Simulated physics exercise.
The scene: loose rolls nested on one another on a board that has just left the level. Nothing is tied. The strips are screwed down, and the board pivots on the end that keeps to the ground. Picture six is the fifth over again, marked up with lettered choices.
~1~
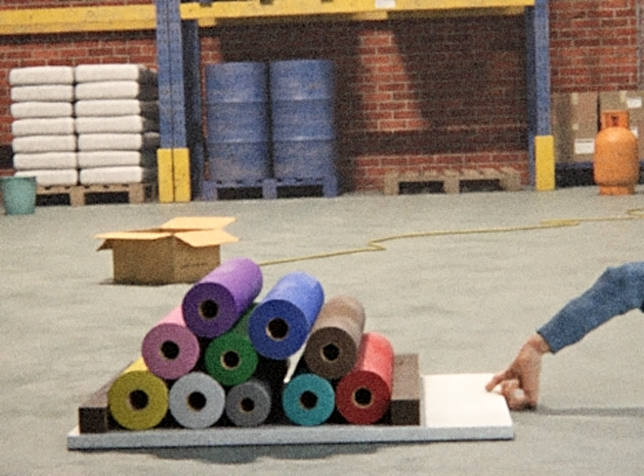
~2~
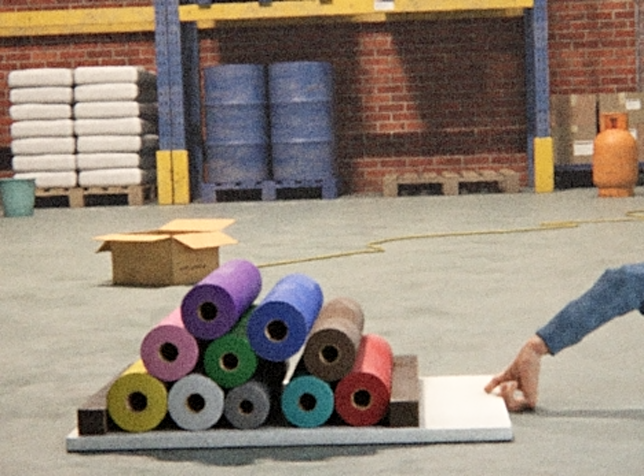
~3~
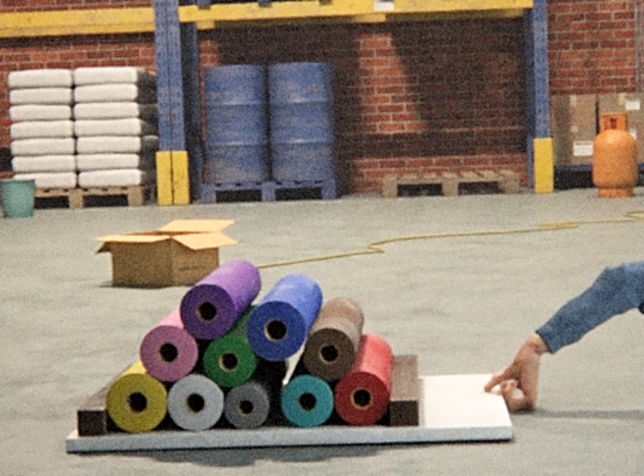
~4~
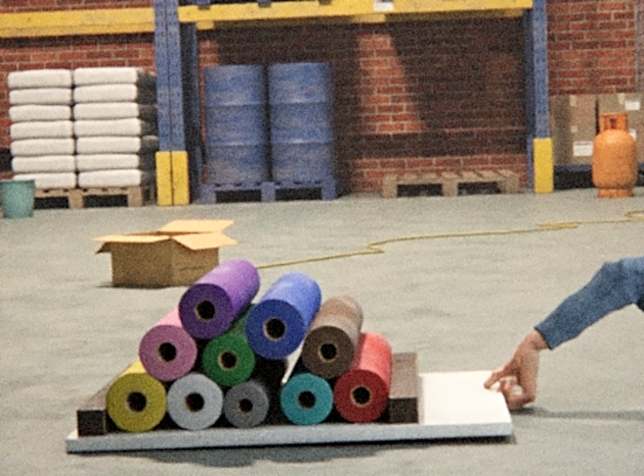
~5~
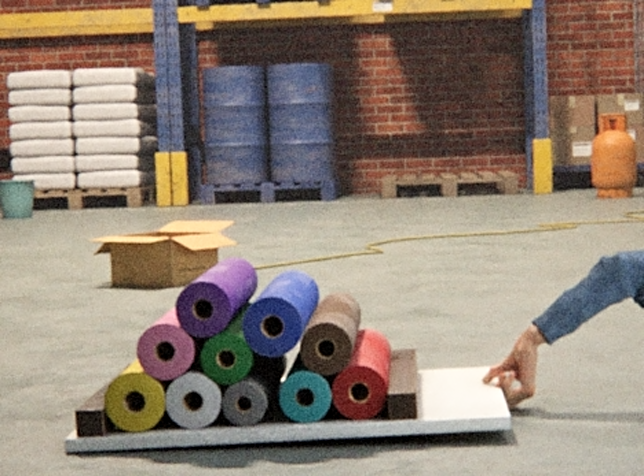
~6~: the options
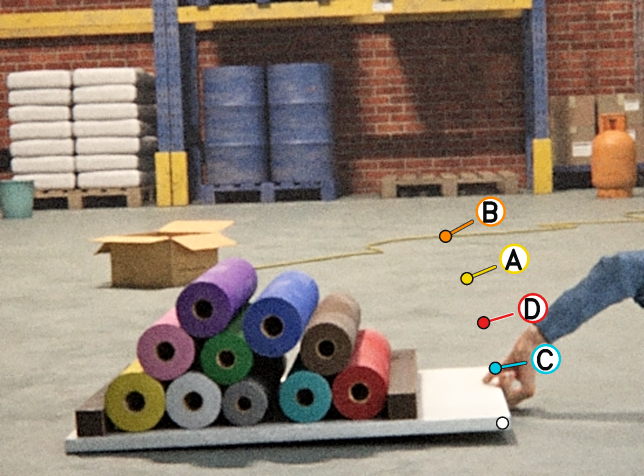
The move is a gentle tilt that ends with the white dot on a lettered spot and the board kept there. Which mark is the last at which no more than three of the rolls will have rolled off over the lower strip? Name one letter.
The answer is mark A.
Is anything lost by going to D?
No.
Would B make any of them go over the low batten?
Yes, at B.
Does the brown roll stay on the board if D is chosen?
The brown roll: Yes.
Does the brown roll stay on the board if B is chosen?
The brown roll: No.
On the marked copy, A at (467, 278); B at (445, 237); C at (496, 368); D at (484, 323); the white dot at (503, 423).
Taking A. A third of the way, board at 15°.
Two thirds of the way, board at 21°.
When it is over, board at 21°, none over the low batten.
As for the rest, B five over the low batten; C none over the low batten; D none over the low batten.
